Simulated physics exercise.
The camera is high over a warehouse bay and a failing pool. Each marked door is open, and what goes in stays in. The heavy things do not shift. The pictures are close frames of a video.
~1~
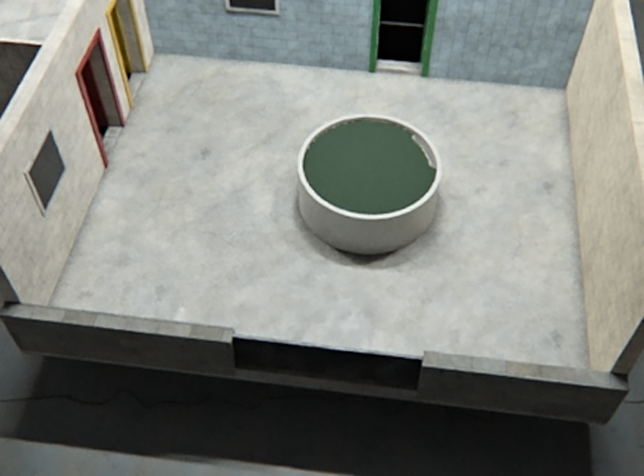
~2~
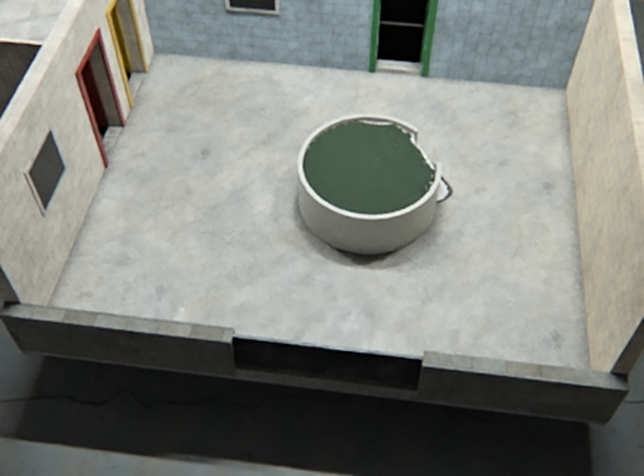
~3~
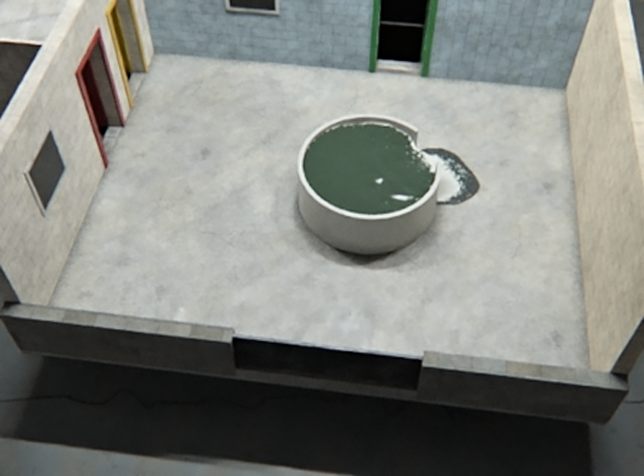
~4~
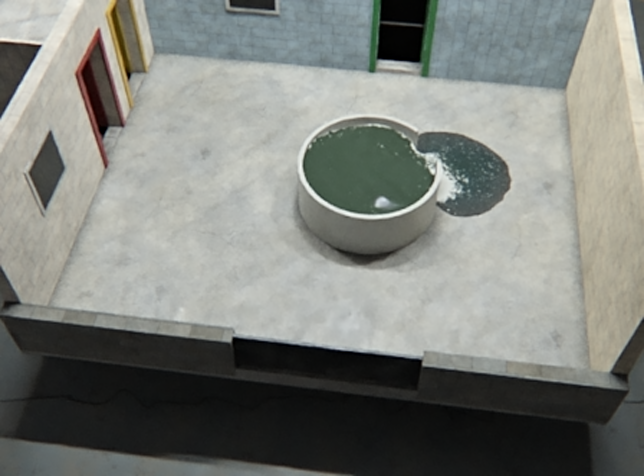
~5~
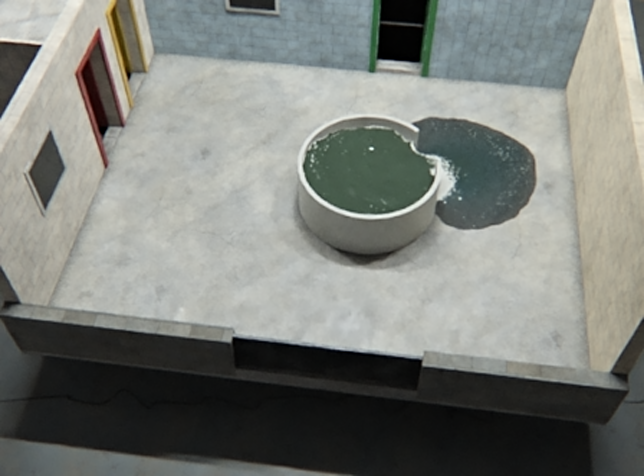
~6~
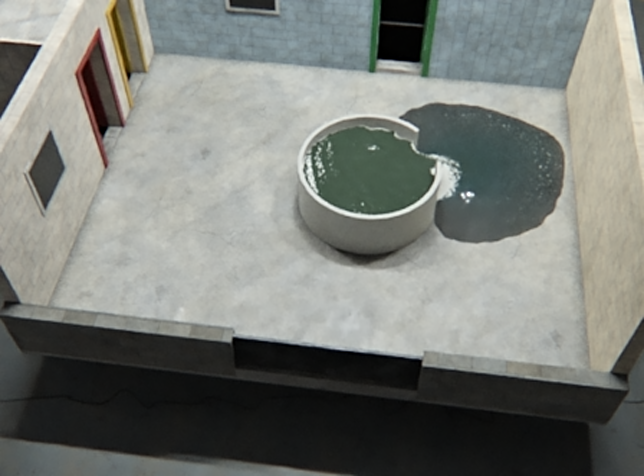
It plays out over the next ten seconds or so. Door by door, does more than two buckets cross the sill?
In the end: The green door admits no more than that; the yellow door lets in a lot; the red door lets in a lot.
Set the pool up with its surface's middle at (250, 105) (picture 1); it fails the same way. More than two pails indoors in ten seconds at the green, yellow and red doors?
In short: Green takes more; yellow keeps below it; red stays under.
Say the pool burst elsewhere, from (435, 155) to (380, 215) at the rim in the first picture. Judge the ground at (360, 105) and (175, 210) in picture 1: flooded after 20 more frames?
In turn: No water, clear.
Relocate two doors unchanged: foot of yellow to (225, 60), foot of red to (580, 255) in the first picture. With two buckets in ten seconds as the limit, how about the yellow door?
In short: The yellow door stays under.
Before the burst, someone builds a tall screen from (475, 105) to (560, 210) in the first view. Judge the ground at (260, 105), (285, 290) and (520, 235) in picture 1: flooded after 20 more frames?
As listed: Wet, no water, wet.
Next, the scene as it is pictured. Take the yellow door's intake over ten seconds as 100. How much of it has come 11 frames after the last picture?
About 0 per cent.
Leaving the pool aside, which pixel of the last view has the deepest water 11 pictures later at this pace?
Close to (548, 88).
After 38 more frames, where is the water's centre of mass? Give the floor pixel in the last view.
At about (415, 173).
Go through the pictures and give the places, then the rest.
Still water in the pool at (369, 167), in the first frame.
Water pours out at (426, 171) and has run to (445, 195), in the second frame.
Water pours out at (426, 171) and has run to (474, 182), in the third frame.
Water pours out at (426, 172) and has run to (498, 159), in the fourth frame.
The front is at (525, 152), out from the gap at (426, 172), in the fifth frame.
The front is at (552, 141), out from the gap at (426, 171), in the sixth frame.
A moment on, water covers 20 % of the floor; the green door not reached, the yellow door not reached, the red door not reached.
Next, water covers 20 % of the floor; the green door wet at the sill, nothing in, the yellow door not reached, the red door not reached.
Then, water covers 35 % of the floor; the green door wet at the sill, nothing in, the yellow door not reached, the red door not reached.
Later, water covers 70 % of the floor; the green door wet at the sill, nothing in, the yellow door wet at the sill, nothing in, the red door not reached.
In the end, water covers 100 % of the floor; the green door wet at the sill, nothing in, the yellow door far over two buckets in, the red door over two buckets in.
